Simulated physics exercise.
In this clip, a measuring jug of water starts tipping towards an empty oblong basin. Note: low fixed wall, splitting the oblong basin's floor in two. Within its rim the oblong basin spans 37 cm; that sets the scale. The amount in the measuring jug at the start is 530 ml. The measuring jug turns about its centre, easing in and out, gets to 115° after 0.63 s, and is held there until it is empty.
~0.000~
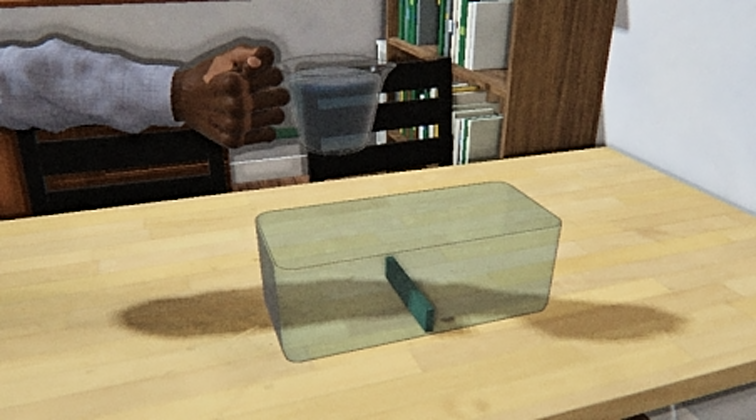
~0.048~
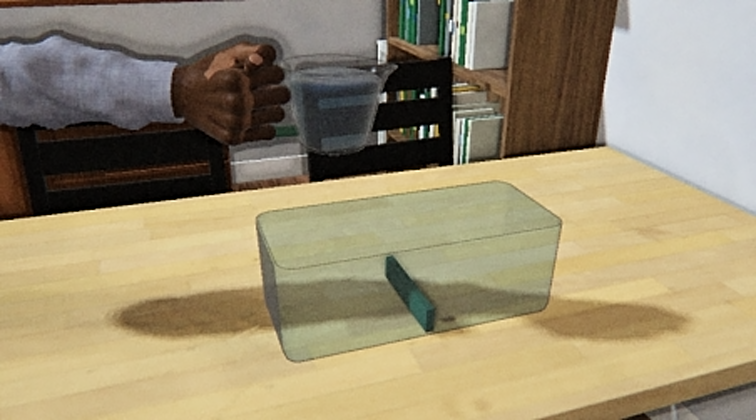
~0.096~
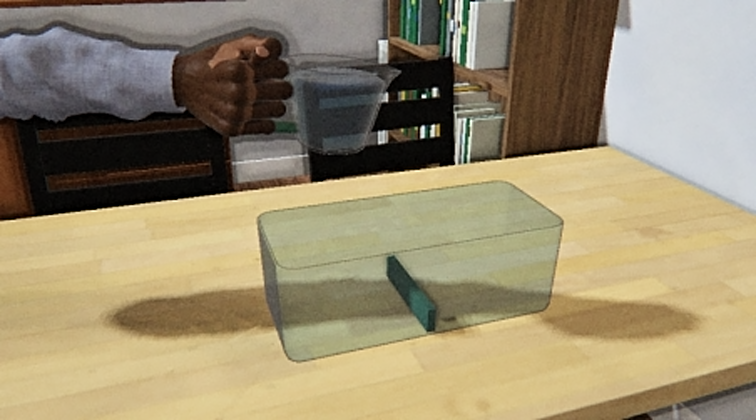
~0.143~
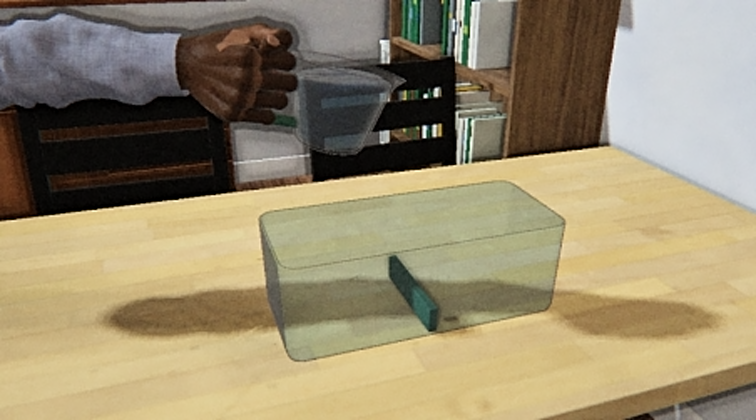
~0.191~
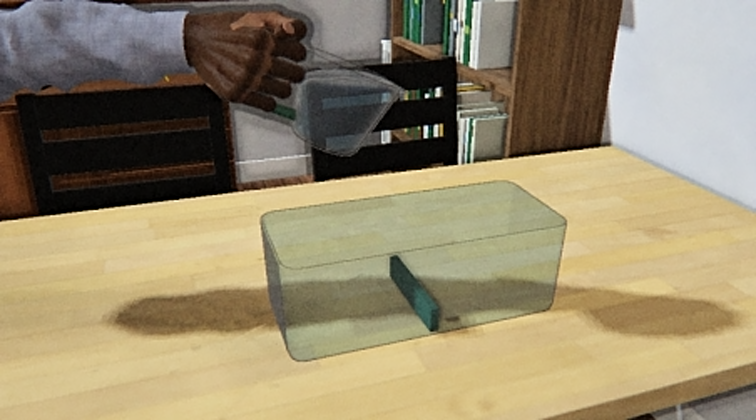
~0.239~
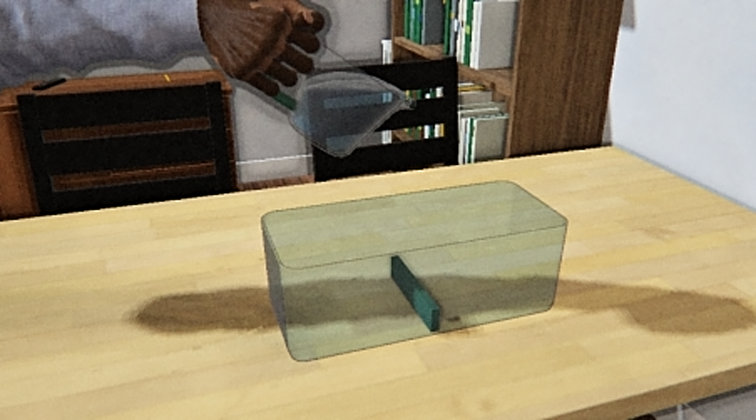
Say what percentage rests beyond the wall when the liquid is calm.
Roughly 72 per cent rests beyond the wall.
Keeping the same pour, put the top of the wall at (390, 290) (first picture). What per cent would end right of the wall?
That would be about 85 in a hundred, I'd say.
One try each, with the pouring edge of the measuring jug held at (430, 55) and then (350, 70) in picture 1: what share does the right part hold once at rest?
In turn about 85 and 20 per cent.
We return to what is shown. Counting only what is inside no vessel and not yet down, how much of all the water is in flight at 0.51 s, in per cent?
Share: Roughly 34 per cent.
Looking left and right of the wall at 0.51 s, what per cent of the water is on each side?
1 per cent left and 40 right, roughly.
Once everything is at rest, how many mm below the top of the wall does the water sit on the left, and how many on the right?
I'd say some 30 mm on the left and some 20 mm on the right.
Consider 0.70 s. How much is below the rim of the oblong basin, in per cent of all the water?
About 96 %.
By 0.51 s the tilt is 104° and 24 per cent is still to pour, 1 is left of the wall and 40 right of it.
By 0.70 s the tilt is 115° and 1 per cent is still to pour, 23 is left of the wall and 72 right of it.
By 0.91 s the tilt is 115° and 0 per cent is still to pour, 26 is left of the wall and 72 right of it.
By 1.13 s the tilt is 115° and 0 per cent is still to pour, 26 is left of the wall and 72 right of it.
At rest 26 per cent lies left of the wall, 72 right of it and 2 outside.
